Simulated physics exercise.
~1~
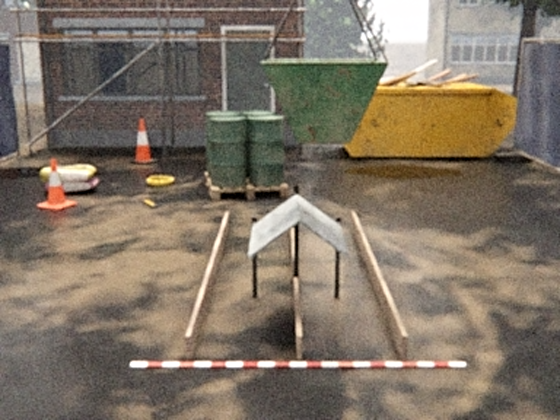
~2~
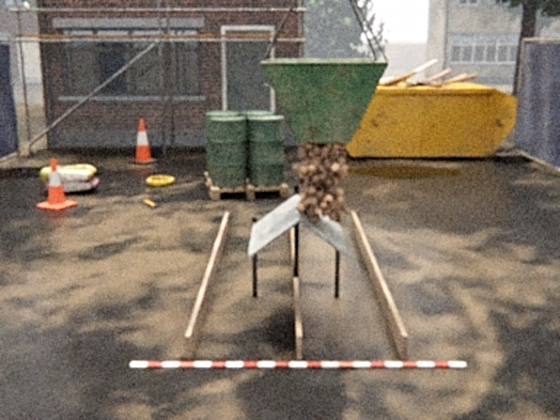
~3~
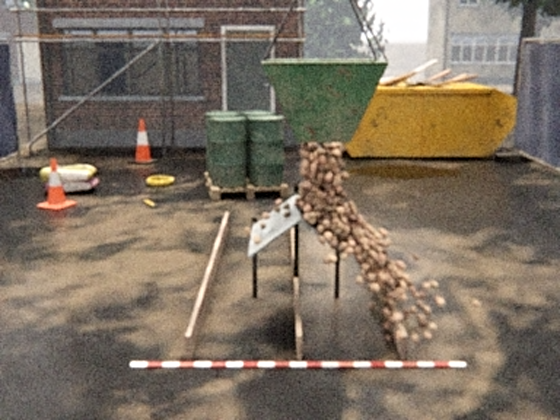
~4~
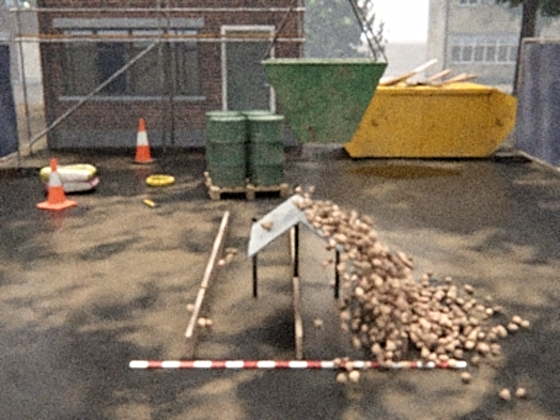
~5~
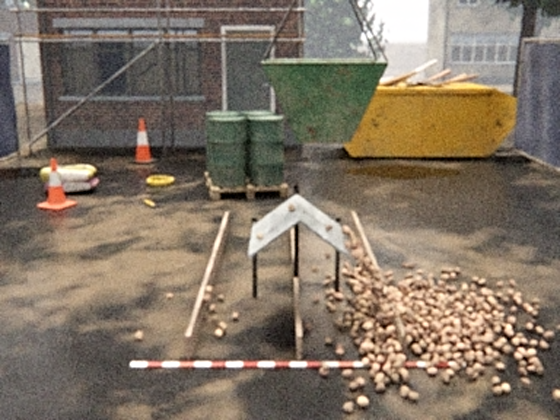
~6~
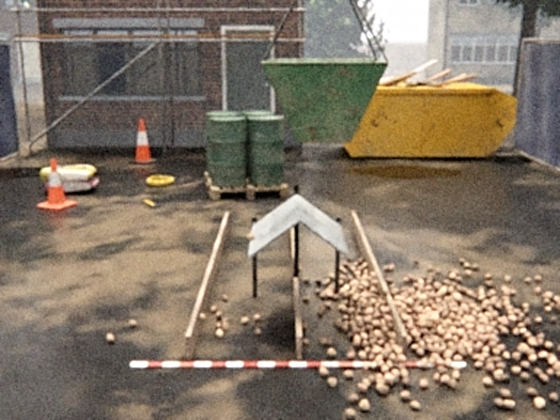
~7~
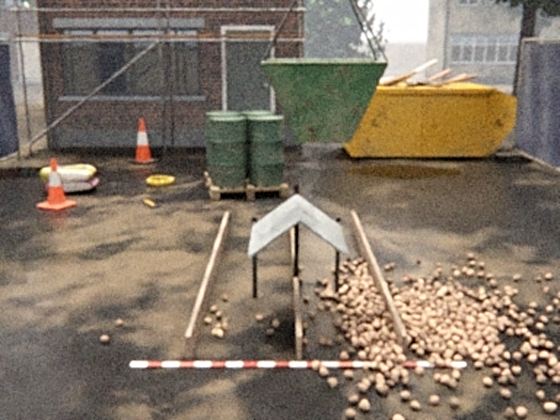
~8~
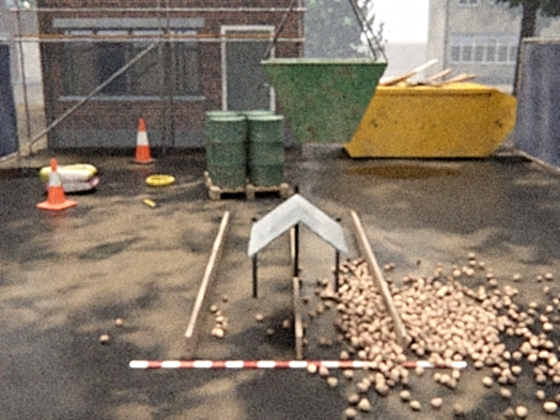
In a work yard, stones pour from a green hopper and settle mostly toward the right.
